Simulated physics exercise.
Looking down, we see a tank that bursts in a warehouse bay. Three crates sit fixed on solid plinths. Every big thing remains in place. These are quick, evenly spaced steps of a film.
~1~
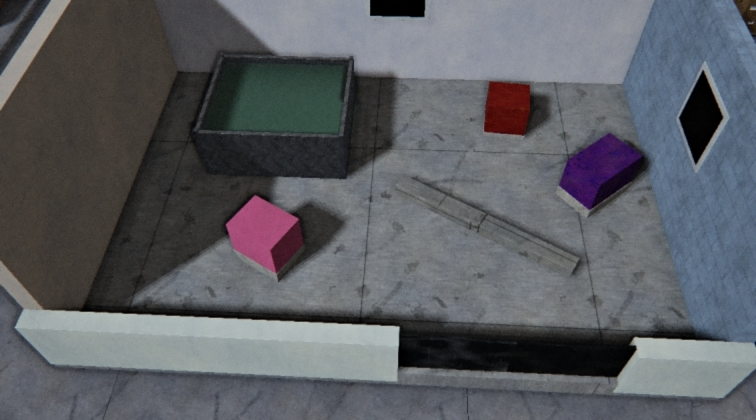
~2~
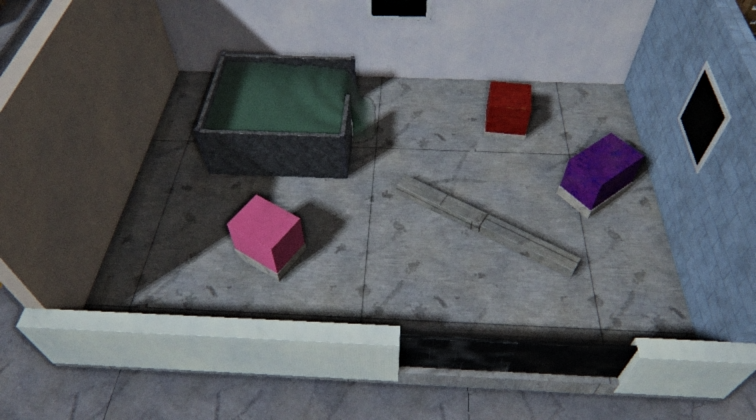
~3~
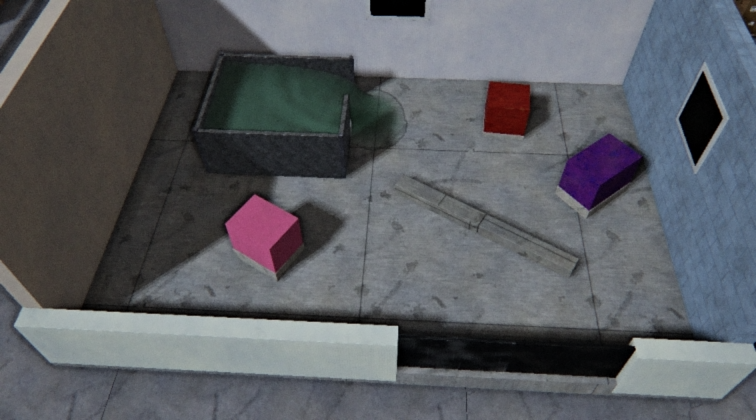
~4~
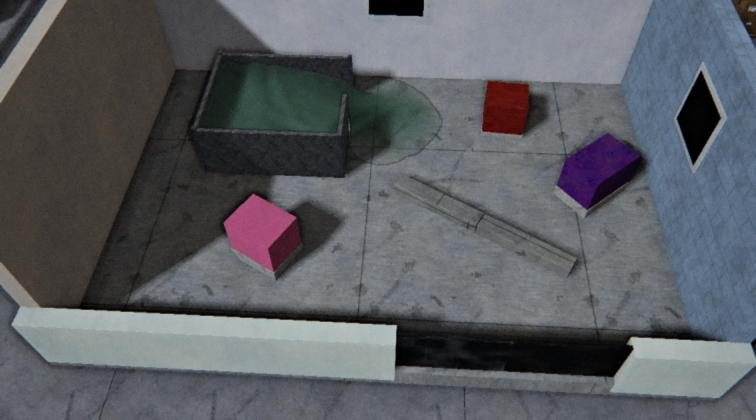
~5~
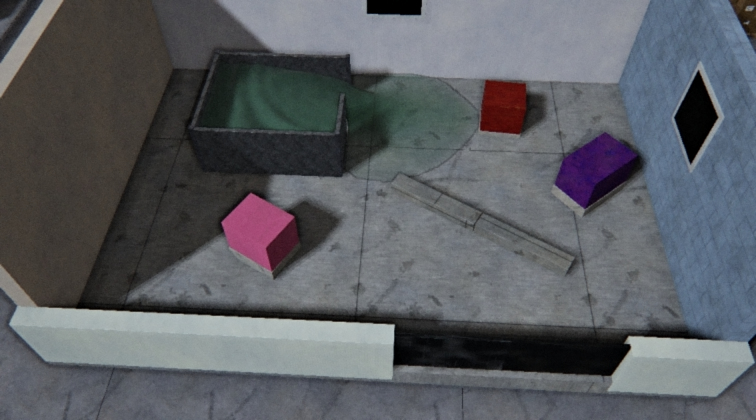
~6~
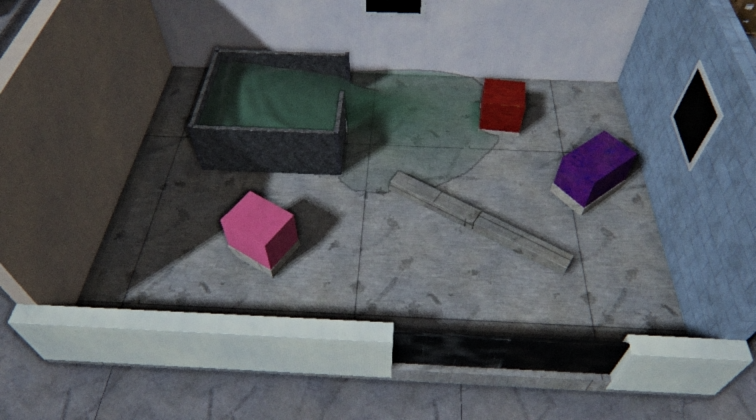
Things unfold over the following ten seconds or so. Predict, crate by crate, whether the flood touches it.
Most likely the red crate gets water on it. Most likely the pink crate remains untouched. Most likely the purple crate gets water on it.
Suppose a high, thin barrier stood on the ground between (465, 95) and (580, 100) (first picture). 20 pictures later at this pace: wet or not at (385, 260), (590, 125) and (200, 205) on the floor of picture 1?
The first point comes out unwetted, the next inundated, the last unwetted.
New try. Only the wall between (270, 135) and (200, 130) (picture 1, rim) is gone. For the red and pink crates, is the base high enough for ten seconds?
The red crate is flooded and the pink crate is flooded.
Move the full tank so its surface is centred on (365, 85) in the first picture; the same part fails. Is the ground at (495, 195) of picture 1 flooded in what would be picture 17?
That point would end up soaked.
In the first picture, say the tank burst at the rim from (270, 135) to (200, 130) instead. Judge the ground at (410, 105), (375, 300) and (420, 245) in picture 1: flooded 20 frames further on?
First spot unwetted, second drenched, third drenched.
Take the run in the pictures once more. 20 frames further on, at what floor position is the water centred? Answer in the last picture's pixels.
I'd mark it close to (424, 146).
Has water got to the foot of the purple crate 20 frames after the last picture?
For purple the answer is wetted.
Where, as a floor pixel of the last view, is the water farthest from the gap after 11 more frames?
(644, 276).
A moment on, water covers 25 % of the floor; the red crate water round its plinth, the pink crate not reached, the purple crate water round its plinth.
Next, water covers 35 % of the floor; the red crate water round its plinth, the pink crate not reached, the purple crate water round its plinth.
Then, water covers 40 % of the floor; the red crate water round its plinth, the pink crate not reached, the purple crate water round its plinth.
Later, water covers 70 % of the floor; the red crate water round its plinth, the pink crate water round its plinth, the purple crate water round its plinth.
In the end, water covers 95 % of the floor; the red crate was topped, the pink crate stayed above the water, the purple crate was topped.
